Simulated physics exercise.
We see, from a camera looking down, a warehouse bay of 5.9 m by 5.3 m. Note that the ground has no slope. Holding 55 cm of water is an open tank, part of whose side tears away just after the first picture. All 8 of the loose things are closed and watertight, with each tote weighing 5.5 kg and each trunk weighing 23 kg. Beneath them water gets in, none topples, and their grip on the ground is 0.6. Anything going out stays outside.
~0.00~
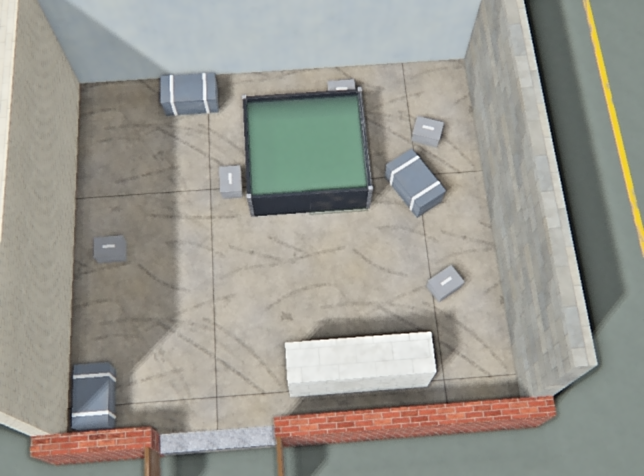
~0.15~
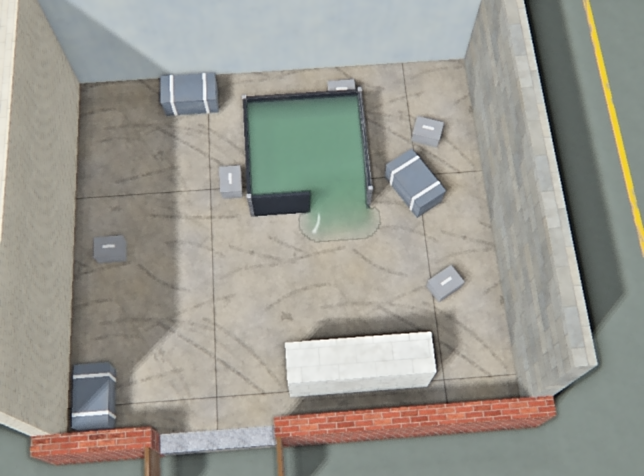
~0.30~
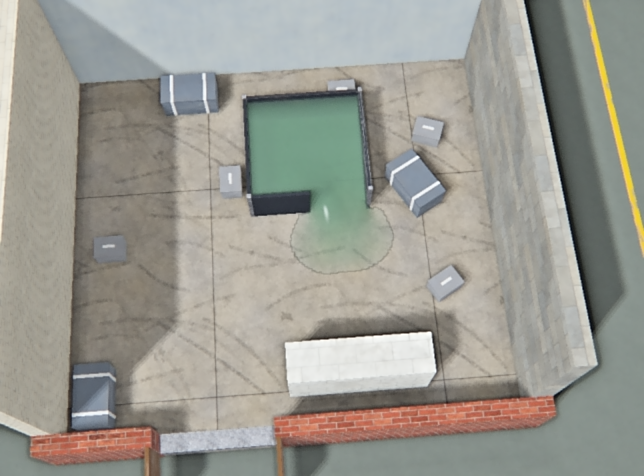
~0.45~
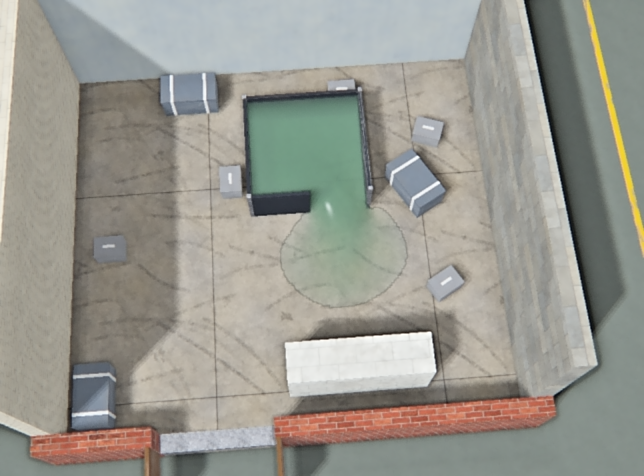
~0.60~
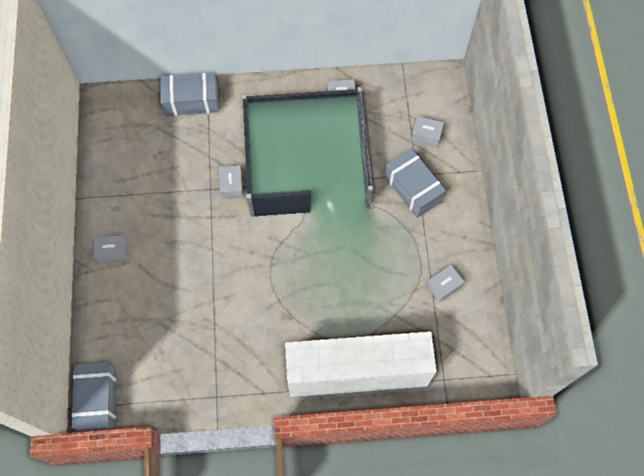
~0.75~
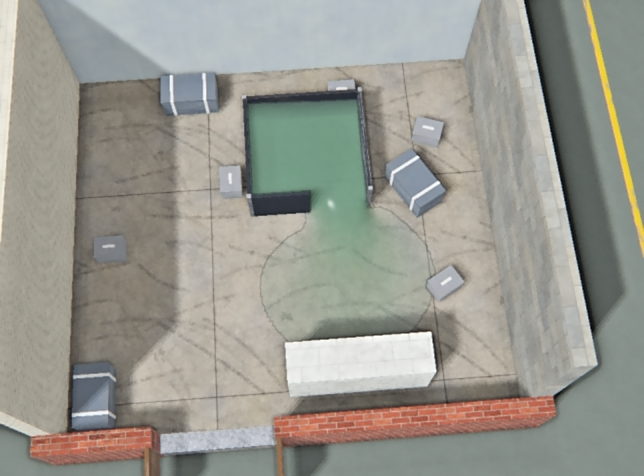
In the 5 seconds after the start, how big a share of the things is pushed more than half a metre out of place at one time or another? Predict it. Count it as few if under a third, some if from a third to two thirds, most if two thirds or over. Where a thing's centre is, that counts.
Few.
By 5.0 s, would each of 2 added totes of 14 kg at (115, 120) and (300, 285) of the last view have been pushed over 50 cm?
First one stays within it, second one goes beyond it.
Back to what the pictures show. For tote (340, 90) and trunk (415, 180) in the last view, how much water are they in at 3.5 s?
I'd estimate 0 cm for the first and 0 cm for the second.
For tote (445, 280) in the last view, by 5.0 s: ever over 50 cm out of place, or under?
Result - too far.
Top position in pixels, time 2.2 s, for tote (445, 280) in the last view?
Around (506, 345).
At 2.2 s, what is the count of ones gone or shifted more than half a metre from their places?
1 of them.
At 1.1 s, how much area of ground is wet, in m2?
The covered patch comes to about 8.0 m2.
After 1.1 s 0 of 8 are over 50 cm from their spots; 0 afloat.
After 2.2 s 1 of 8 are over 50 cm from their spots; 1 afloat.
After 3.5 s 1 of 8 are over 50 cm from their spots; 1 afloat.
After 5.0 s 1 of 8 are over 50 cm from their spots, and 1 have been at some point; 2 afloat.
